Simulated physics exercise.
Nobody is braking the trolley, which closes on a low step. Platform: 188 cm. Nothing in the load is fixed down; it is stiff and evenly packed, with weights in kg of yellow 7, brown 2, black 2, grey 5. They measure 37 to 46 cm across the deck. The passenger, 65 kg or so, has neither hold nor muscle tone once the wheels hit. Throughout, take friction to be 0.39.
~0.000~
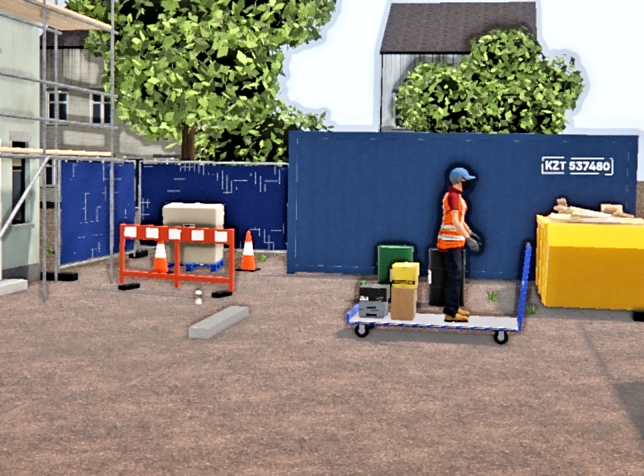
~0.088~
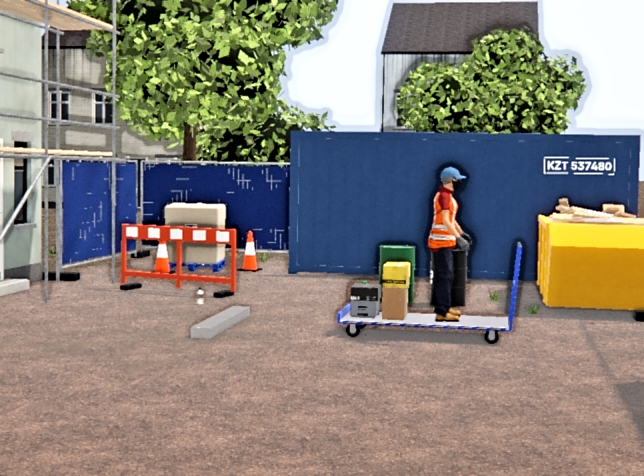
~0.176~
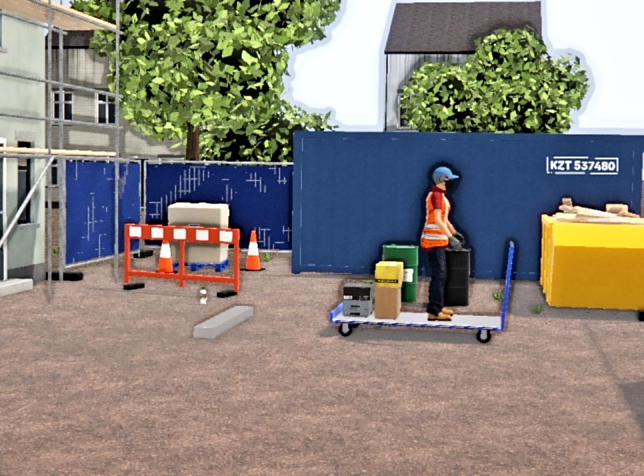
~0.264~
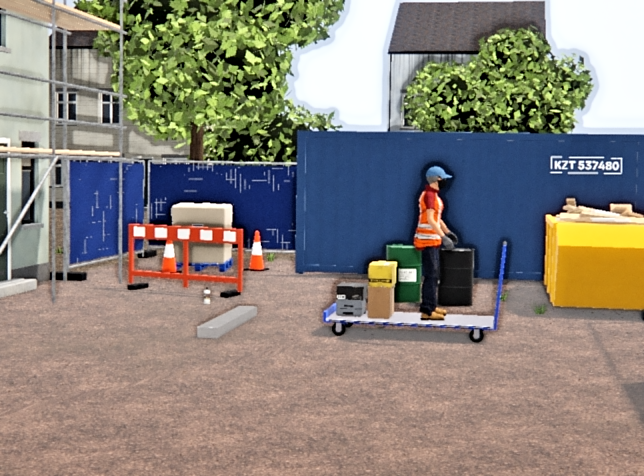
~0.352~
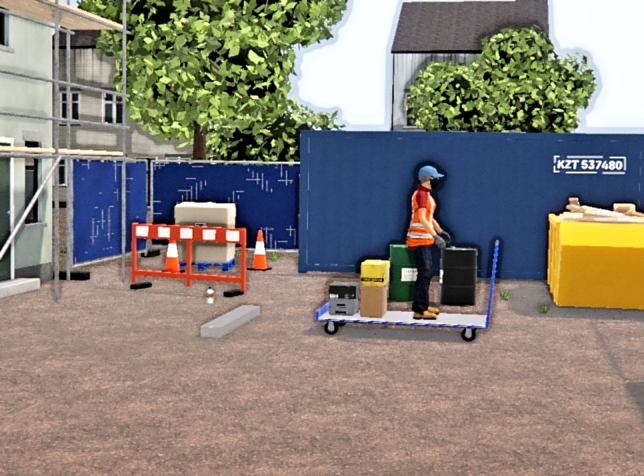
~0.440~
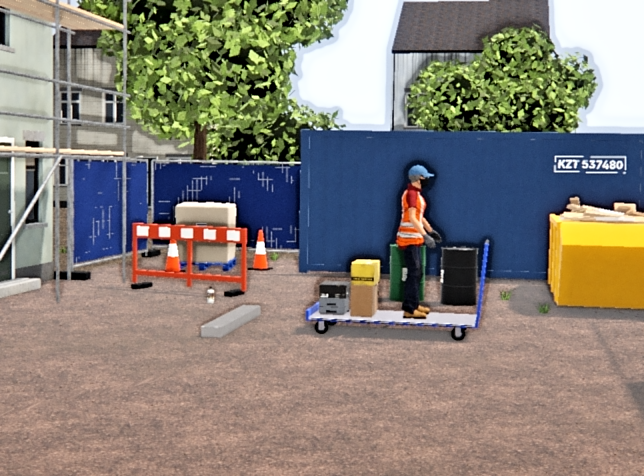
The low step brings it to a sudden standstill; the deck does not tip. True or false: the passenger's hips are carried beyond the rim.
False.
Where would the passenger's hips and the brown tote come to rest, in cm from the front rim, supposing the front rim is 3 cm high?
The hips would end 110 cm behind the front rim, and the brown one 50 cm behind it.
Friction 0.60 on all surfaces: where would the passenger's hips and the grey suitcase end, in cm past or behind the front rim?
Both stay short of the rim, the hips by 40 cm and the grey one by 20 cm.
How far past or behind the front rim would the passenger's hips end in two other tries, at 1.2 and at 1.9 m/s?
Behind by 100 cm the first time, past by 30 cm the second.
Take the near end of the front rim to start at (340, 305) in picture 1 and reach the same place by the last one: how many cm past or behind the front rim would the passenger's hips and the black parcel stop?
Hips: 80 cm behind; black: 10 cm past.
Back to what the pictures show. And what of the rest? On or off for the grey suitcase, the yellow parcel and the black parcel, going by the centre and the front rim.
Finally grey still riding, yellow dropped, black dropped.
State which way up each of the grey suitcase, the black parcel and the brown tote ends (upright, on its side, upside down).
The grey one ends right way up, the black one wrong way up and the brown one right way up.
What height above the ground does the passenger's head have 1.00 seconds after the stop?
60 cm above it.
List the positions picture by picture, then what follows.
The first frame shows hips (451, 241), brown tote (404, 302), rim corner (348, 321); 156 cm short of the stop.
The second frame shows hips (442, 240), brown tote (395, 302), rim corner (339, 320); 144 cm short of the stop.
The third frame shows hips (435, 240), brown tote (388, 301), rim corner (331, 319); 132 cm short of the stop.
The fourth frame shows hips (428, 239), brown tote (381, 300), rim corner (325, 319); 119 cm short of the stop.
The fifth frame shows hips (420, 239), brown tote (374, 300), rim corner (317, 318); 107 cm short of the stop.
The sixth frame shows hips (410, 238), brown tote (364, 299), rim corner (307, 317); 95 cm short of the stop. Speed about 1.4 m/s.
The wheels strike at 1.12 s.
After 1.67 s the passenger's hips are 34 cm behind the rim, near (263, 269) in the last picture's view.
After 2.12 s the passenger's hips are 28 cm behind the rim, near (258, 273) in the last picture's view.
Final state at 3.7 s, past the rim, yellow parcel and black parcel; behind it, brown tote, grey suitcase and the passenger's hips.
